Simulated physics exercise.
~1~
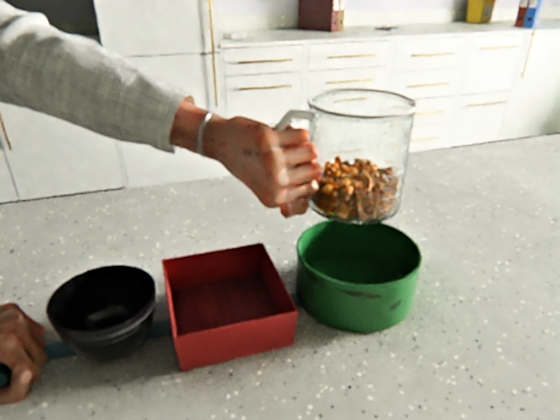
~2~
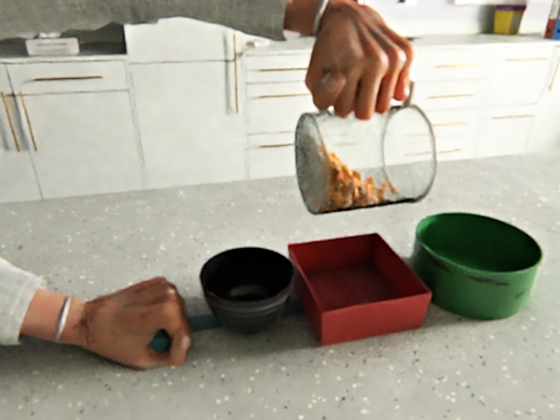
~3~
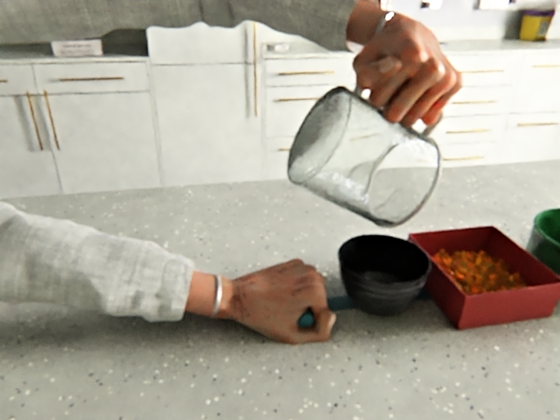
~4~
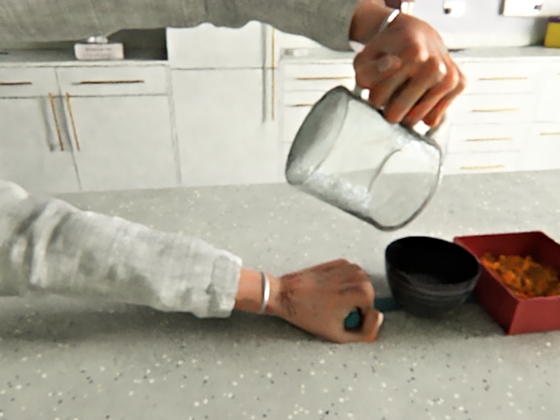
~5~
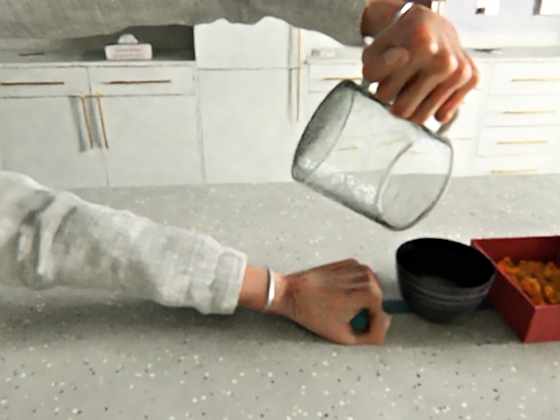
Hand tipping dried corn kernels from a clear jug into a red tin as another hand slides the joined containers right.
